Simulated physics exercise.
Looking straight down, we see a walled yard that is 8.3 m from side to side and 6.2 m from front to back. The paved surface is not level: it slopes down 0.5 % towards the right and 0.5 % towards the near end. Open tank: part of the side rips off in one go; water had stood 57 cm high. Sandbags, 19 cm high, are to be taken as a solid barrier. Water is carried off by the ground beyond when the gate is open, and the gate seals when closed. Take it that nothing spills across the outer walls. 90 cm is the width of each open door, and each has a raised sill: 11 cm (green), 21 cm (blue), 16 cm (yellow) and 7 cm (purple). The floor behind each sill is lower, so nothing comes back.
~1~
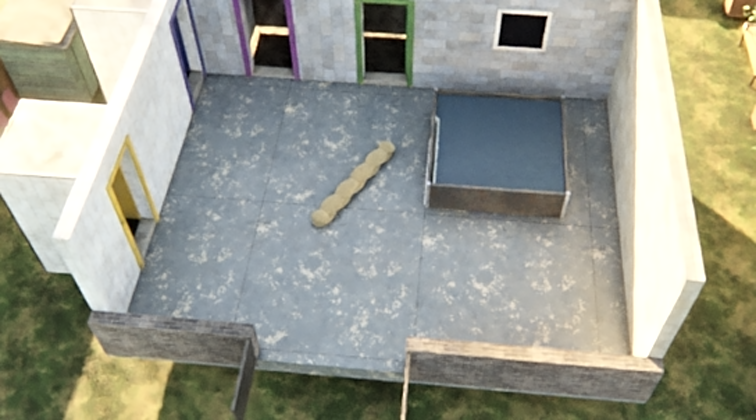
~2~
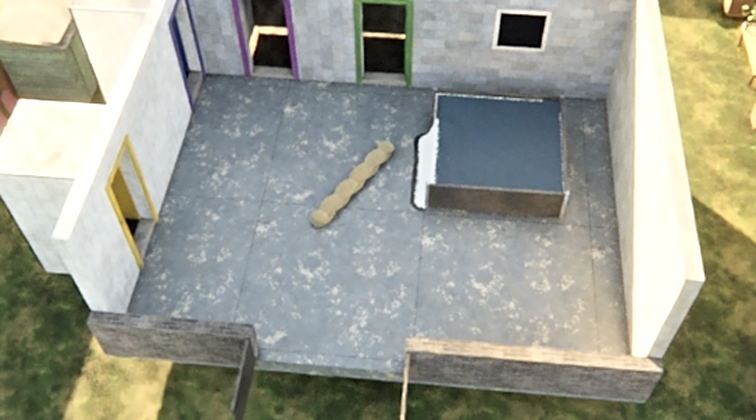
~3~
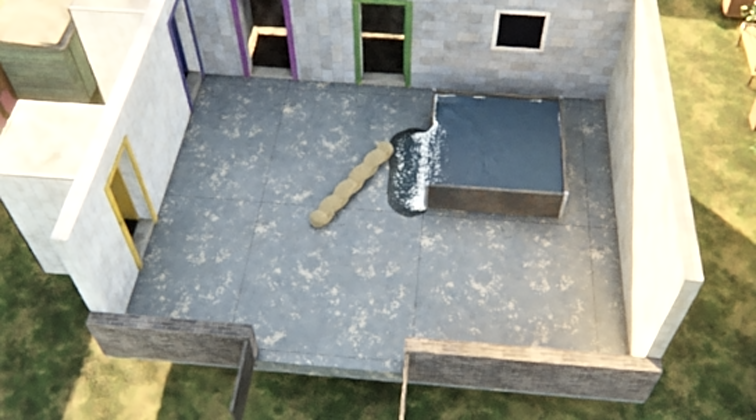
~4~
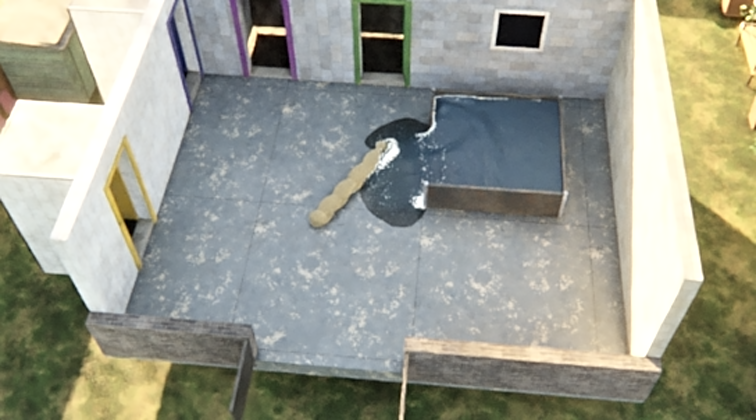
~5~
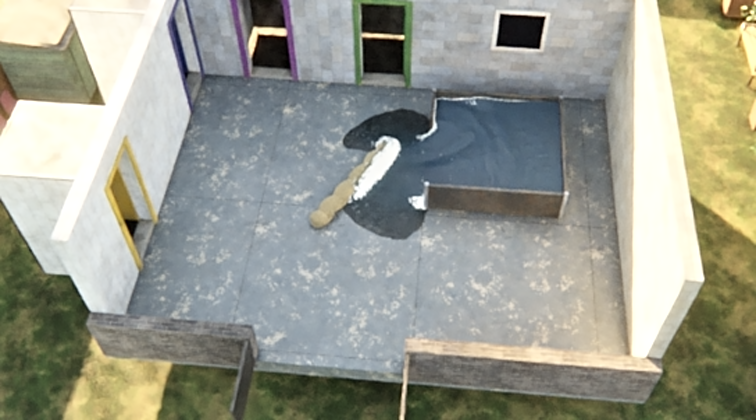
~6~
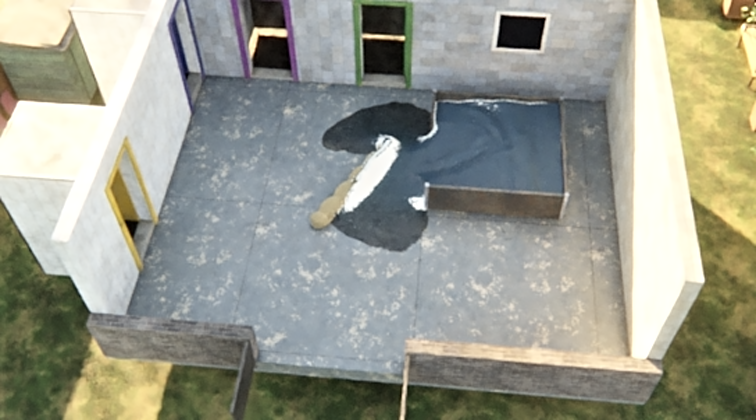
Water burst out of the left side of an open tank in a walled yard, ran across the paving to a lumpy, slanting barrier, foamed white along it, and spread around its upper end in dark pools.
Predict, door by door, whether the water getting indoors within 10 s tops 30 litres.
My prediction: The green door falls short of the limit. The blue door falls short of the limit. The yellow door falls short of the limit. The purple door falls short of the limit.
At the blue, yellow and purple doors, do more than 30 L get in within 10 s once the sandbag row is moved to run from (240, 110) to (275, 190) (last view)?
So blue comes out low enough, yellow comes out low enough and purple comes out too high.
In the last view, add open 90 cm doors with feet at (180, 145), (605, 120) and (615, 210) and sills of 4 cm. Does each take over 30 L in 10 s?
First doorway gets there, second falls short, third falls short.
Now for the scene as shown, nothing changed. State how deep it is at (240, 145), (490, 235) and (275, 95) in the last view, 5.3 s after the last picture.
Listed order: 5 / 0 / 7 cm.
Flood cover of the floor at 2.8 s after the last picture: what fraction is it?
Covered: Roughly 65 %.
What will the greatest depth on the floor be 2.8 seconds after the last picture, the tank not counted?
Some 24 cm deep.
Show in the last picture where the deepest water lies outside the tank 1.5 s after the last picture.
In the last picture, around (393, 157).
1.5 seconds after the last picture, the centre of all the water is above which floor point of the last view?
I'd put it close to (427, 176).
Then, 0.7 s after the last picture water covers 20 % of the floor and is deepest (40 cm) near (382, 170); green door 3 cm at the sill, 0 L in, blue door not reached, yellow door not reached, purple door not reached.
Then, 1.5 s after the last picture water covers 45 % of the floor and is deepest (38 cm) near (393, 157); green door 11 cm at the sill, 0 L in, blue door not reached, yellow door not reached, purple door 7 cm at the sill, 0 L in.
Then, 2.8 s after the last picture water covers 65 % of the floor and is deepest (24 cm) near (119, 336); green door 13 cm at the sill, 3 L in, blue door 18 cm at the sill, 0 L in, yellow door 5 cm at the sill, 0 L in, purple door 8 cm at the sill, 1 L in.
Then, 5.3 s after the last picture water covers 65 % of the floor and is deepest (14 cm) near (382, 170); green door 9 cm at the sill, 5 L in, blue door 8 cm at the sill, 0 L in, yellow door 8 cm at the sill, 0 L in, purple door 8 cm at the sill, 3 L in.
Then, 9.3 s after the last picture water covers 80 % of the floor and is deepest (10 cm) near (402, 360); green door 8 cm at the sill, 5 L in, blue door 4 cm at the sill, 0 L in, yellow door 6 cm at the sill, 0 L in, purple door 4 cm at the sill, 7 L in.
